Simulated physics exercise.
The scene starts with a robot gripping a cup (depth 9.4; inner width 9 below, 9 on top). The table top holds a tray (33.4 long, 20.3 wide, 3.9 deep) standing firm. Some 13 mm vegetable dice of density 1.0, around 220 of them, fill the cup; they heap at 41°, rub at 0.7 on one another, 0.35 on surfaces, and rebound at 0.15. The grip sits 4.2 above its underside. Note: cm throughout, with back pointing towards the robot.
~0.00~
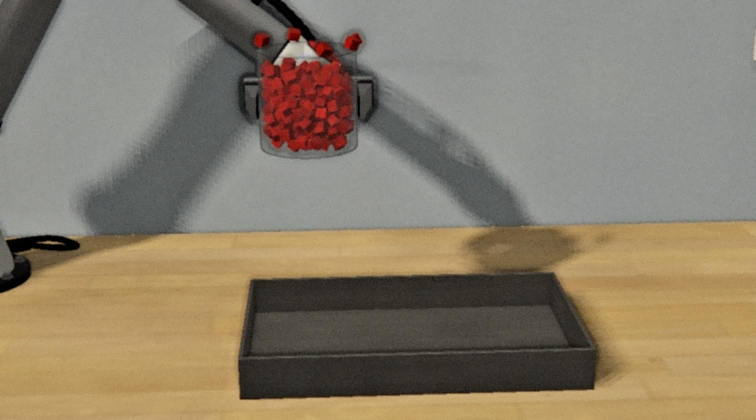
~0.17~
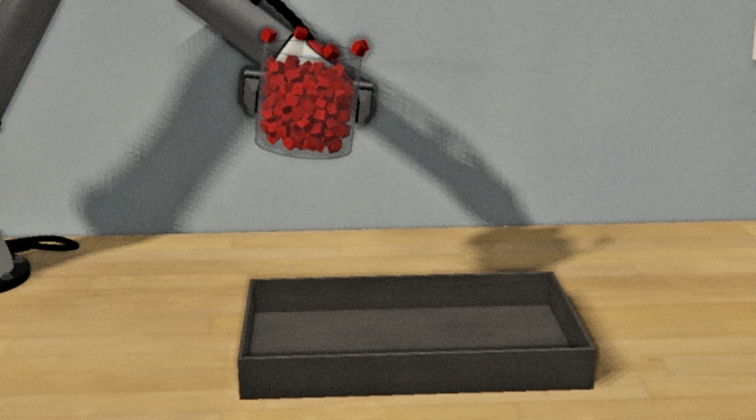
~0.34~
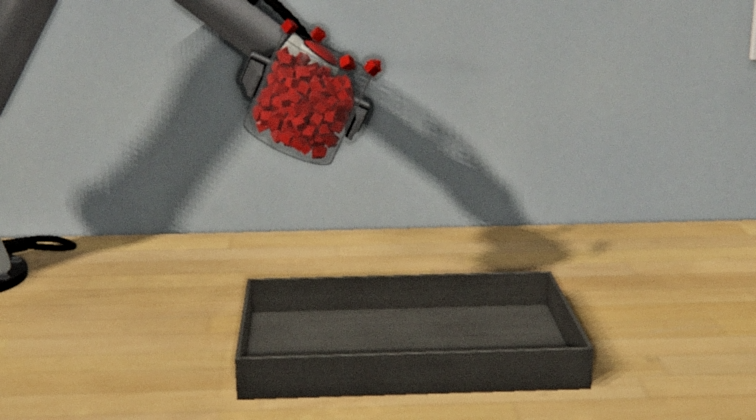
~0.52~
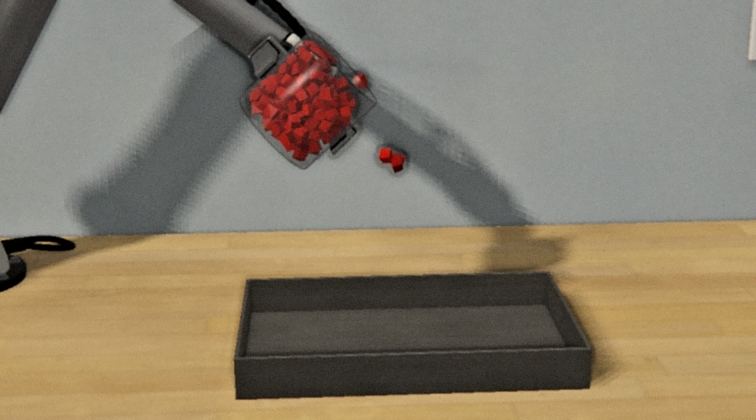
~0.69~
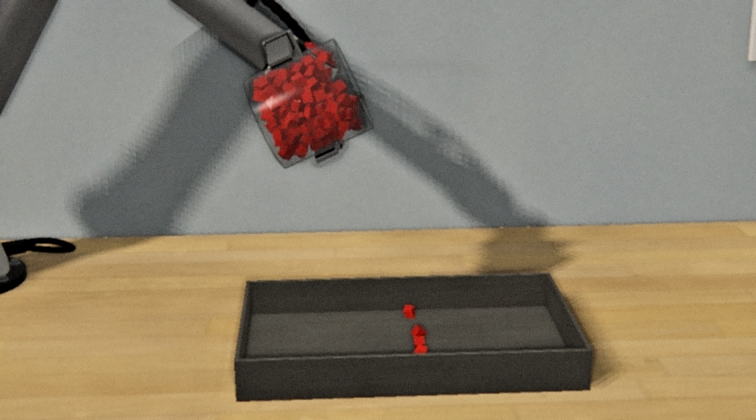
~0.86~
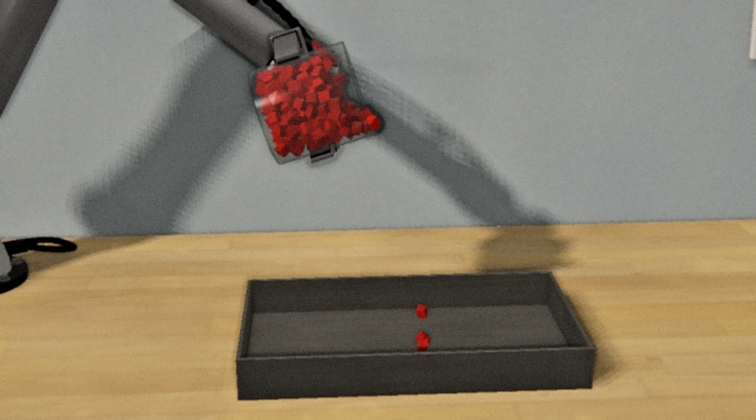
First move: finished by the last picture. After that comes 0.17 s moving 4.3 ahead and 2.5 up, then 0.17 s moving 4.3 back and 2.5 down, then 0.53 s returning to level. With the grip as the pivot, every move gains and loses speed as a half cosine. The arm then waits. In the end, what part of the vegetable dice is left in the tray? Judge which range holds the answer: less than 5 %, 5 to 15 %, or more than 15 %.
The range is more than 15 %.
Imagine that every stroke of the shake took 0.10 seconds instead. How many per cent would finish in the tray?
Roughly 85 percent would.
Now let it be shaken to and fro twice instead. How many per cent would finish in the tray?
I'd expect something close to 35 per cent.
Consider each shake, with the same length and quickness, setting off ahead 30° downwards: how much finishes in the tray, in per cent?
You'd expect near 10 percent of it there.
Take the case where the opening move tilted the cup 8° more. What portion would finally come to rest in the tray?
Near 35 %.
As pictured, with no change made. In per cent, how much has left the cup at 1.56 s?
Around 25 % is out.
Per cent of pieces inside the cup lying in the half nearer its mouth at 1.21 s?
Share in the mouth half: About 50 %.
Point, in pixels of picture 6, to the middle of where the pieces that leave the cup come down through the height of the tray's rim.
(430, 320).
By 1.21 s, tilted 73° forward, highest piece 28 above the table; 175 in the cup, 6 in the tray, 36 in flight or on a rim.
By 1.56 s, tilted 18° forward, highest piece 31 above the table; 168 in the cup, 49 in the tray.
By 1.93 s, level, highest piece 31 above the table; 168 in the cup, 49 in the tray.
By 2.98 s, level, highest piece 30 above the table; 168 in the cup, 49 in the tray.
Final count, 168 in the cup, 49 in the tray. That is 23 % in the tray.
